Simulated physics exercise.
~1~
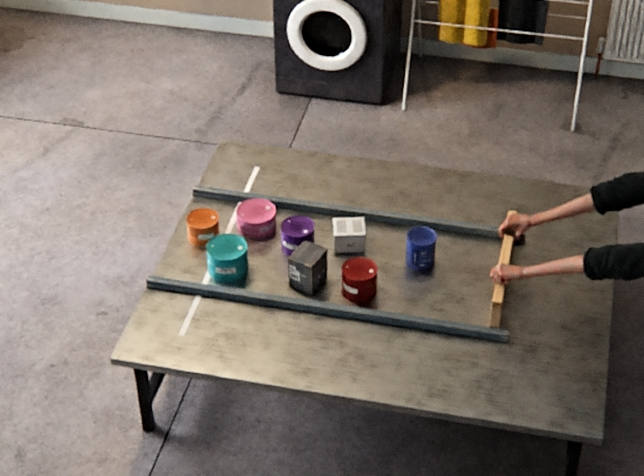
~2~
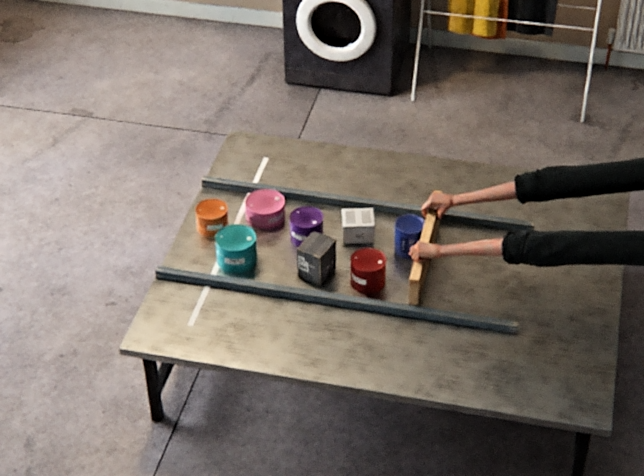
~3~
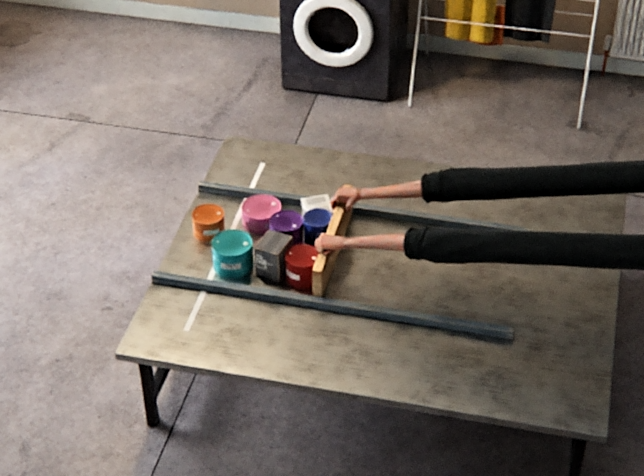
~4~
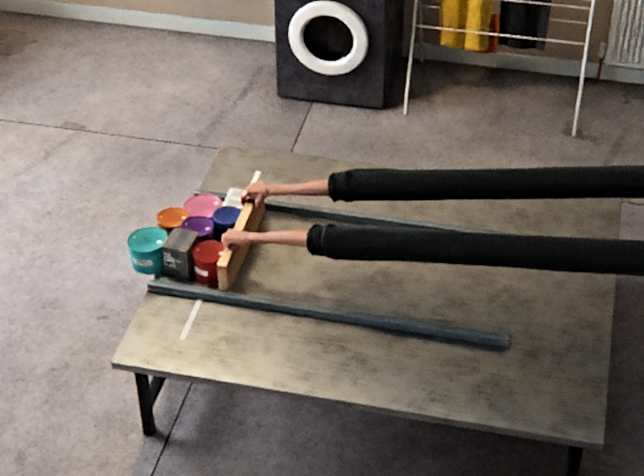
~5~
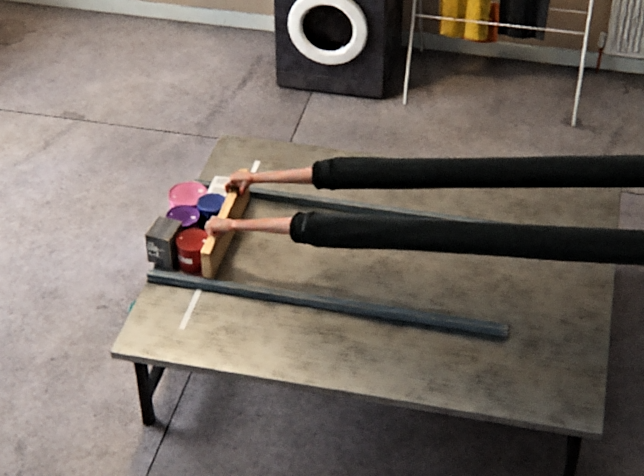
A wooden plank, held upright by two hands in dark sleeves, slides left between two rails on a low table, toward a loose group of colourful tubs and boxes. It meets the blue pail first, then gathers the red canister, the white tote, and the dark grey parcel. The hands keep pushing, packing everything into a tight cluster that moves toward the left edge. The turquoise canister juts out over the rim beside the orange one. By the end, those two are gone from the table, while the grey parcel and the others remain bunched against the plank.
